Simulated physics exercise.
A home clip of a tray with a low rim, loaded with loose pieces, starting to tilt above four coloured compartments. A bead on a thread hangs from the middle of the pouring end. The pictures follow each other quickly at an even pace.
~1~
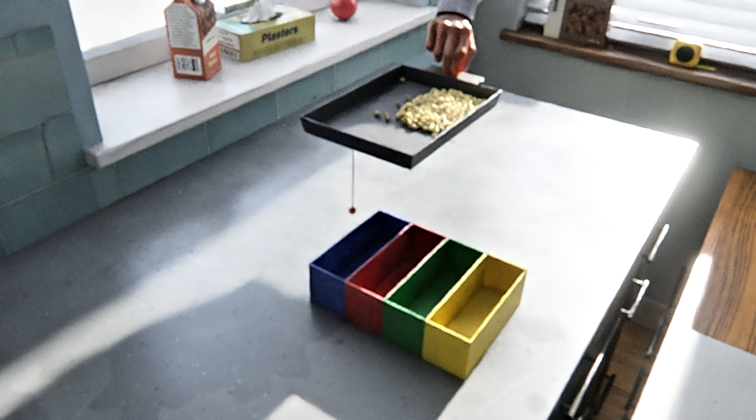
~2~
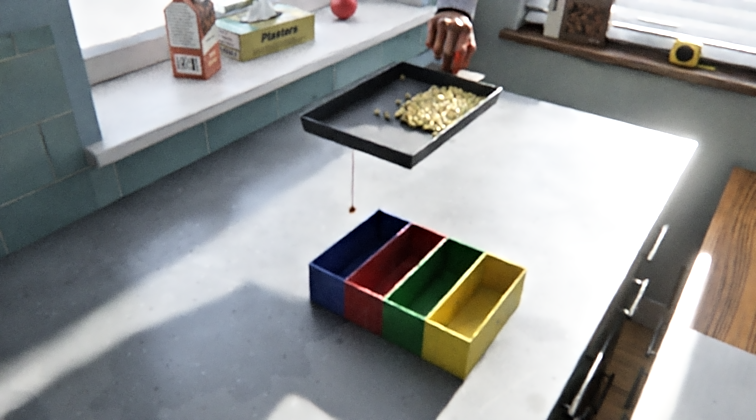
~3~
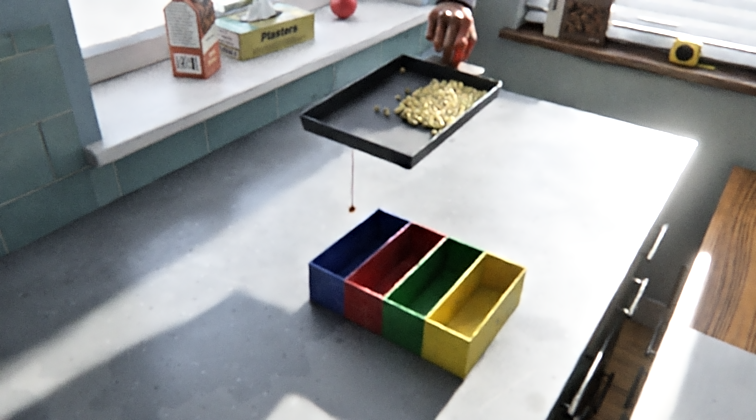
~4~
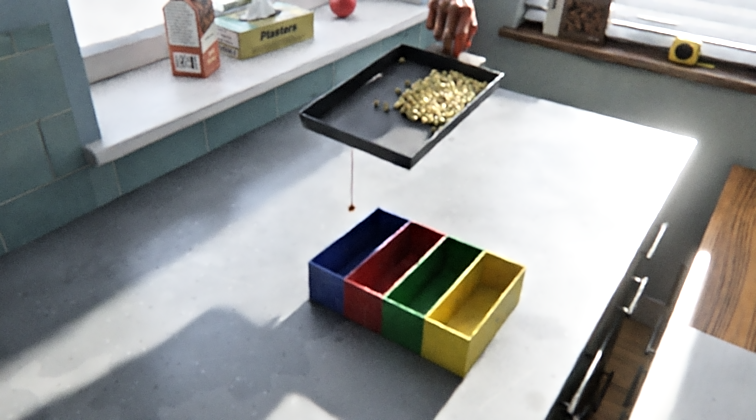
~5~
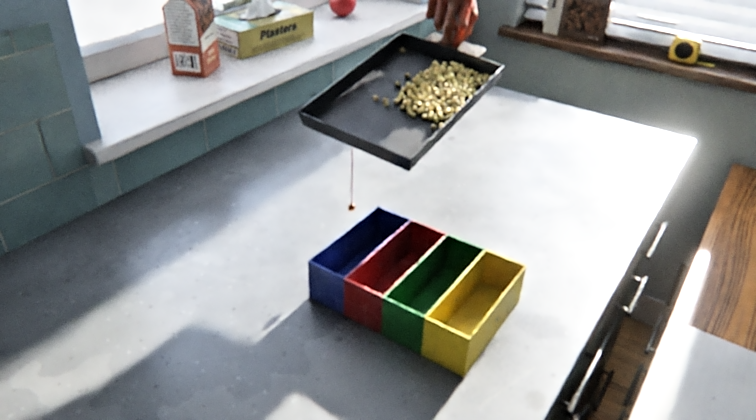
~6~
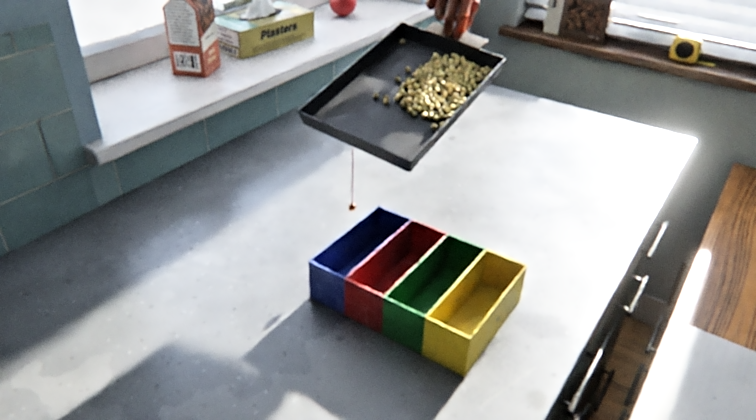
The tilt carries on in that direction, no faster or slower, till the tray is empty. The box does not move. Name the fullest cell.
Most goes to the red cell.
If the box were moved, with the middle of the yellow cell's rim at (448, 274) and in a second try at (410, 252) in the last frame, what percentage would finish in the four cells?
Roughly 100 per cent, and 100 per cent.
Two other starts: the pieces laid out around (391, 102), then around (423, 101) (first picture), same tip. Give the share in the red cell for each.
First some 60, then 80 per cent.
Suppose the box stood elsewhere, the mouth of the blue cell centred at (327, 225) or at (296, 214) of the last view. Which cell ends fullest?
In turn: Green; yellow.
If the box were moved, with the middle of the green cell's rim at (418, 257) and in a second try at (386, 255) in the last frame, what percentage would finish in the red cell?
In turn 70 and 10 in a hundred.
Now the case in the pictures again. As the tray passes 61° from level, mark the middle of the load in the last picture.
Close to (399, 145).
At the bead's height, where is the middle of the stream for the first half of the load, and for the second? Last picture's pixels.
At about (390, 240), then at (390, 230).
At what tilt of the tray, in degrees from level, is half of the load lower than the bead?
Roughly 100°.
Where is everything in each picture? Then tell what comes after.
The first frame shows corners of the pouring end (304, 116) and (411, 153), level; middle of the load (441, 109), soya beans; bead on its thread (353, 210); blue cell (327, 287); red cell (364, 306); green cell (404, 325); yellow cell (446, 346).
The second frame shows corners of the pouring end (304, 116) and (411, 153), level; middle of the load (441, 107).
The third frame shows corners of the pouring end (303, 114) and (411, 154), tipped barely, lowest at the right corner; middle of the load (441, 102).
The fourth frame shows corners of the pouring end (302, 112) and (410, 155), tipped a little, lowest at the right corner; middle of the load (441, 95).
The fifth frame shows corners of the pouring end (302, 111) and (410, 156), tipped a little, lowest at the right corner; middle of the load (441, 89).
The sixth frame shows corners of the pouring end (302, 110) and (410, 158), tipped clearly, lowest at the right corner; middle of the load (442, 84); blue cell (327, 284); red cell (364, 302); green cell (404, 322); yellow cell (446, 343).
Just after the last frame, tray tipped steeply; almost all on the tray; just a few in the red cell; just a few falling or outside the box.
A moment on, tray tipped past a quarter turn; roughly a quarter on the tray; roughly half in the red cell; about a tenth in the blue cell; just a few in the green cell; about a tenth falling or outside the box.
Further on, tray tipped past a quarter turn; the larger part in the red cell; roughly a quarter in the blue cell; just a few in the green cell.
When it is over, tray tipped past a quarter turn; the larger part in the red cell; roughly a quarter in the blue cell; just a few in the green cell; not one in the yellow cell.
